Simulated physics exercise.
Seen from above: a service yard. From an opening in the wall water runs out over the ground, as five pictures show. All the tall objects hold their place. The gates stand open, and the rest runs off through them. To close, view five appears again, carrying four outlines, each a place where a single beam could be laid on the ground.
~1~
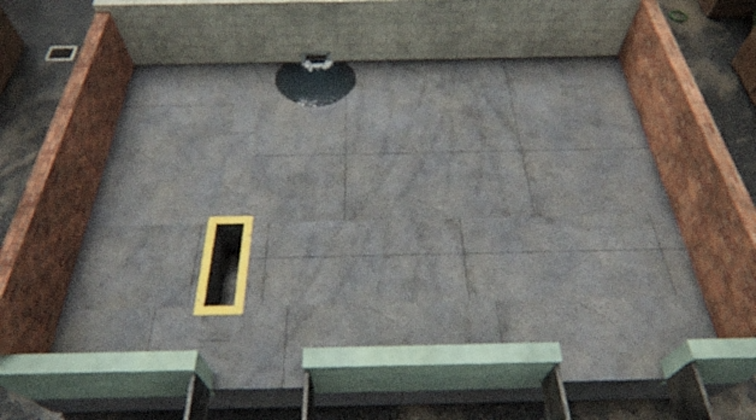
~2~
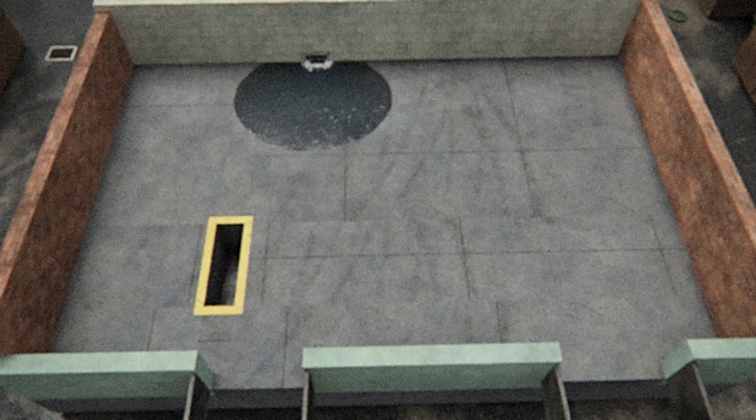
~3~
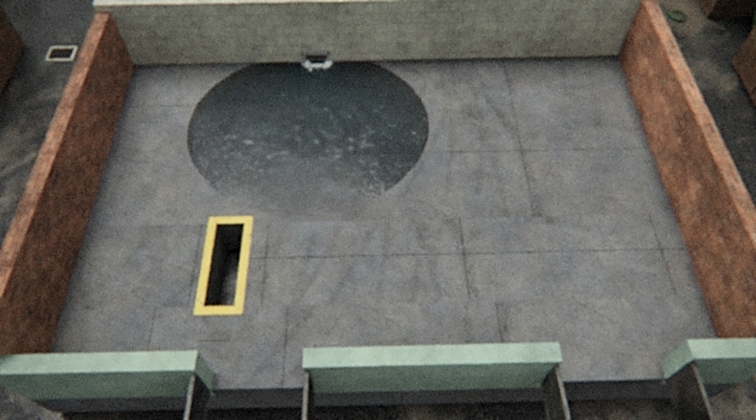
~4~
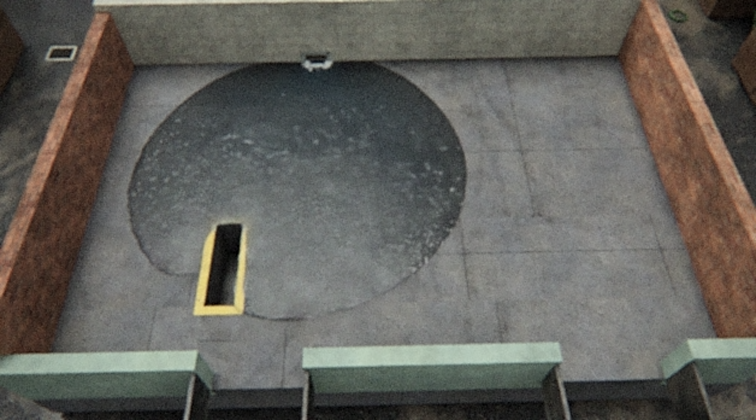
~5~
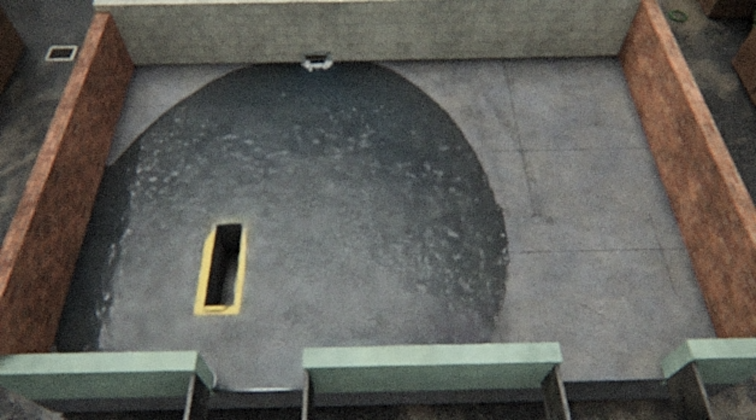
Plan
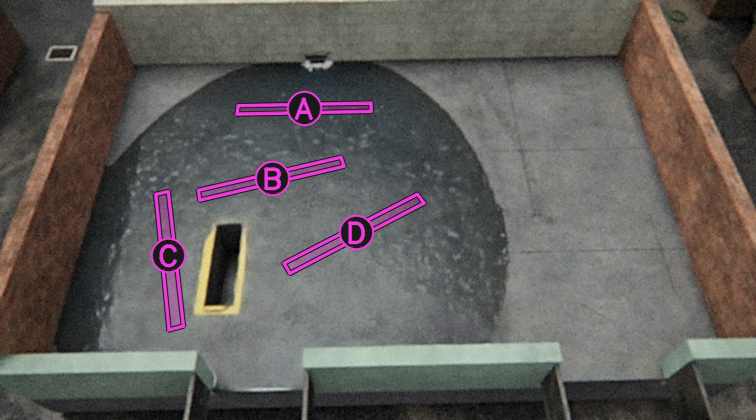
Dark water spreading from an outfall in the back wall across a grey walled yard, reaching and surrounding a yellow-edged drain pit.
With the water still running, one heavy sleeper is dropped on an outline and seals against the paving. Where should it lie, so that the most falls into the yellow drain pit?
Place D.
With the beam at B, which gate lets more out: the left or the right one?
More leaves on the left.
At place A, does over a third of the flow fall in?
No.
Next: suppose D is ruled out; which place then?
It is C.
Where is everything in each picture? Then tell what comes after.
Outfall at (316, 57); yellow drain pit at (225, 263); open gate at (262, 371); open gate at (602, 363); water covers 2 % of the ground and shows as far out as (293, 98); yellow drain pit still dry.
Water covers 9 % of the ground and shows as far out as (313, 146); yellow drain pit still dry.
Water covers 20 % of the ground and shows as far out as (292, 209); yellow drain pit still dry.
Water covers 37 % of the ground and shows as far out as (243, 308); yellow drain pit taking water.
Water covers 55 % of the ground and shows as far out as (79, 328); yellow drain pit taking water.
On the marked copy, A from (237, 109) to (371, 107); B from (199, 195) to (342, 161); C from (162, 192) to (176, 327); D from (286, 268) to (420, 198).
With A, about 18 % of the stream runs into the yellow drain pit, about 81 % out by the gates.
With B, about 21 % of the stream runs into the yellow drain pit, about 79 % out by the gates.
With C, about 35 % of the stream runs into the yellow drain pit, about 65 % out by the gates.
With D, about 58 % of the stream runs into the yellow drain pit, about 42 % out by the gates.
